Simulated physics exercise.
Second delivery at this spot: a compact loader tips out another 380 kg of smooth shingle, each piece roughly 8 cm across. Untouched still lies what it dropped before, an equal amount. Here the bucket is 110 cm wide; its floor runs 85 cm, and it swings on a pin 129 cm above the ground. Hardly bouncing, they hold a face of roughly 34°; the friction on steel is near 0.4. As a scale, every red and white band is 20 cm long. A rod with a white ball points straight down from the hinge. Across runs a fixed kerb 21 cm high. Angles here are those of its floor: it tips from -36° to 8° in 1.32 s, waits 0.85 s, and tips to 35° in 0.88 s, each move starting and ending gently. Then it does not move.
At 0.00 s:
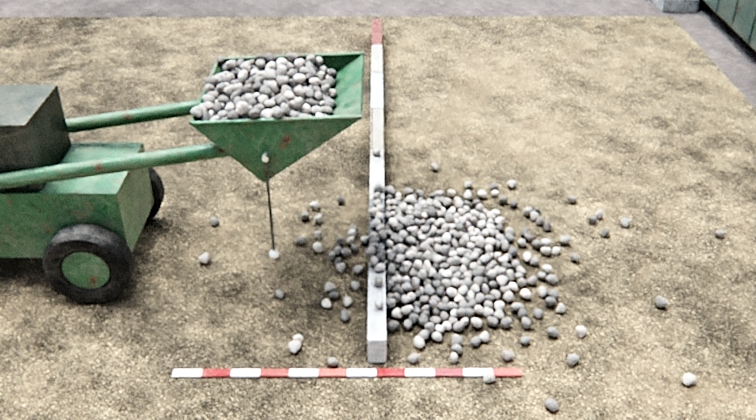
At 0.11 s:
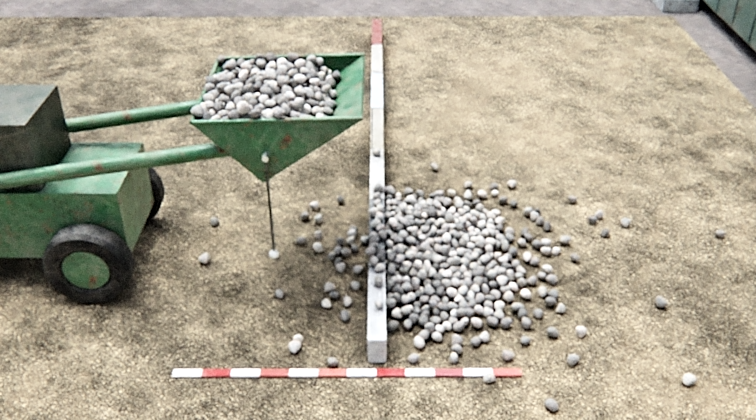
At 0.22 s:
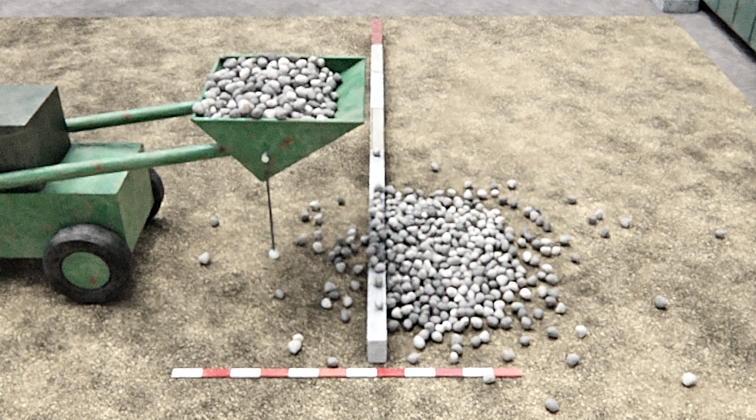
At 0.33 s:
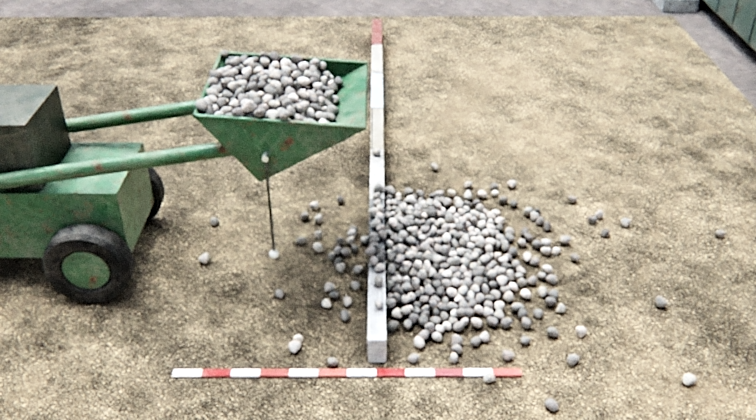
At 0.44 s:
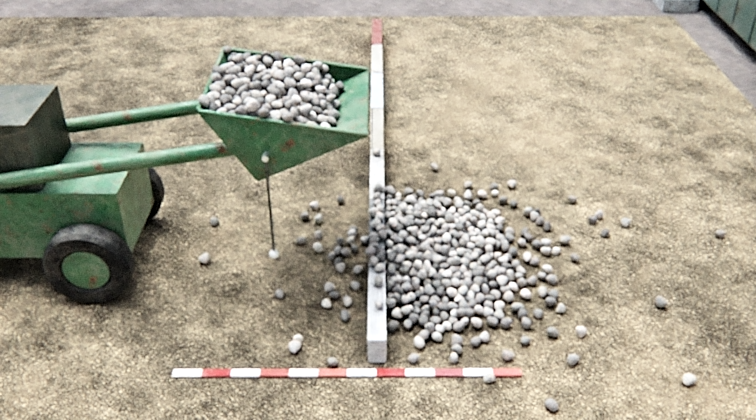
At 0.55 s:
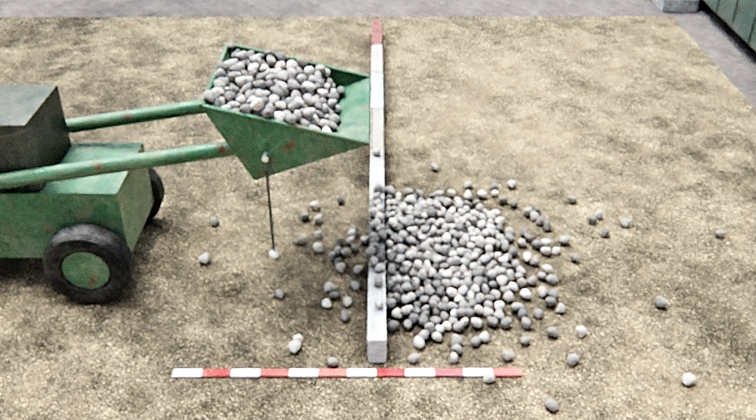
On a patch of bare, sandy ground, a small green loader slowly tilted its raised bucket of smooth grey stones forward a little, while the earlier heap by the pale kerb lay still.
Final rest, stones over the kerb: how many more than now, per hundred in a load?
72 per hundred.
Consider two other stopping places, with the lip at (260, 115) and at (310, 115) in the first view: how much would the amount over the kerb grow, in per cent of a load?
Near 0 in a hundred, then near 10 in a hundred.
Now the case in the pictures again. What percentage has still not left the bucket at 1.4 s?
Near 95 per cent of the load is held.
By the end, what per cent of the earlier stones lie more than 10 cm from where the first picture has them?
5 %.
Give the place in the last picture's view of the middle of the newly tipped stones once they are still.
Around (405, 243) in the last picture.
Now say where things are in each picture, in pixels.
The first frame shows lip at (361, 117), floor tilted -36°, highest stones at (274, 70). The earlier load is highest near (377, 228), 25 cm above ground level, 9 % on this side of the kerb, 91 % over the kerb.
The second frame shows lip at (362, 118), floor tilted -35°, highest stones at (269, 72); the stones move at 0.1 m/s on average.
In the third frame, the bucket is at -33°, its lip at (364, 122); the top of the load is at (246, 70); the stones move at 0.1 m/s on average.
In the fourth frame, the bucket is at -29°, its lip at (366, 128); the top of the load is at (241, 67); the stones move at 0.1 m/s on average.
The fifth frame shows lip at (368, 135), floor tilted -25°, highest stones at (231, 67); the stones move at 0.2 m/s on average.
In the sixth frame, the bucket is at -19°, its lip at (369, 143); the top of the load is at (233, 64); the stones move at 0.2 m/s on average.
After 1.0 s the floor is at 1°; in per cent of one load, 100 in the bucket, 9 on this side of the kerb, 91 over the kerb; the foremost stones are at (630, 245).
After 1.4 s the floor is at 8°; in per cent of one load, 96 in the bucket, 12 on this side of the kerb, 92 over the kerb; the foremost stones are at (630, 245).
After 3.5 s the floor is at 35°; in per cent of one load, 0 in the bucket, 43 on this side of the kerb, 157 over the kerb; the foremost stones are at (630, 245).
After 6.1 s the floor is at 35°; in per cent of one load, 0 in the bucket, 36 on this side of the kerb, 164 over the kerb; the foremost stones are at (630, 245). Net gain over the kerb, 72.
